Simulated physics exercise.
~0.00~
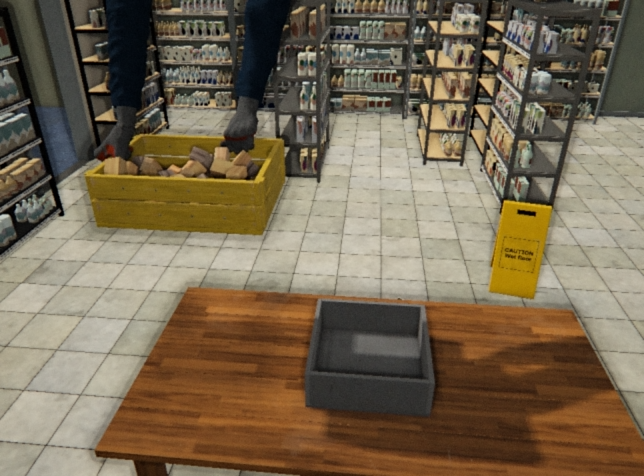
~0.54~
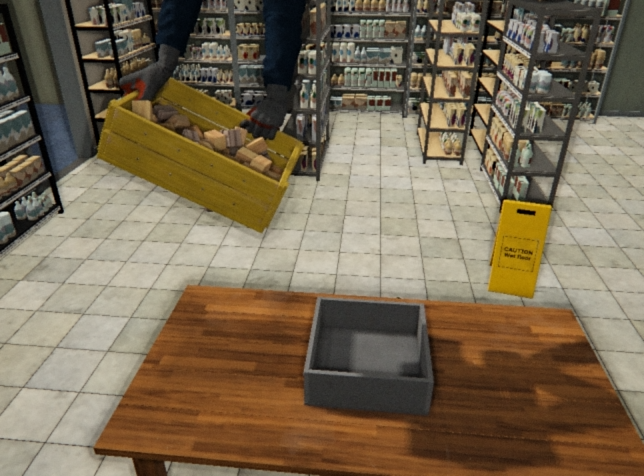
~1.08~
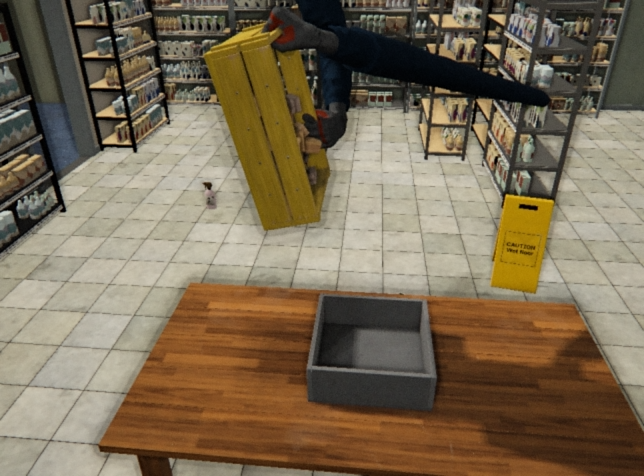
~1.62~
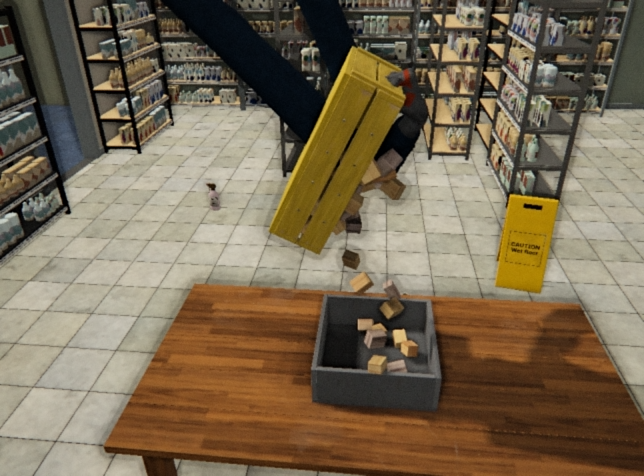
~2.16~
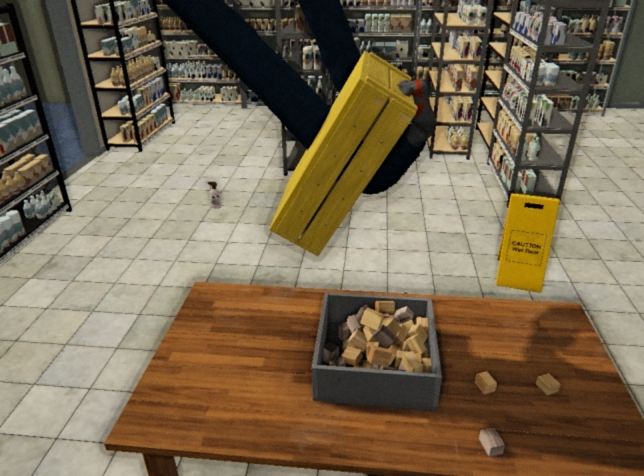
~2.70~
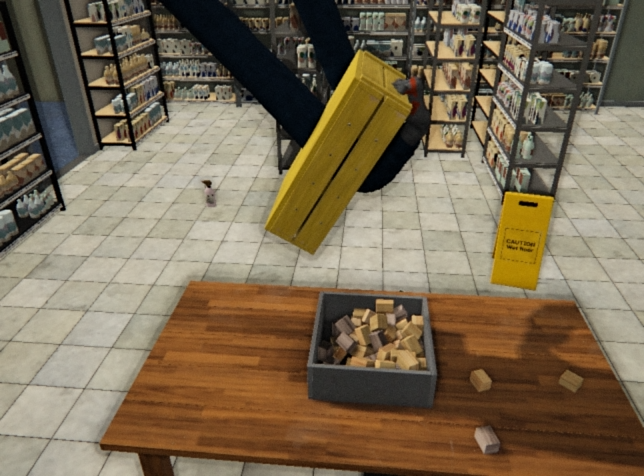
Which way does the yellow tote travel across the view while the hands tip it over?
The yellow tote moves to the right as the hands tip it over.
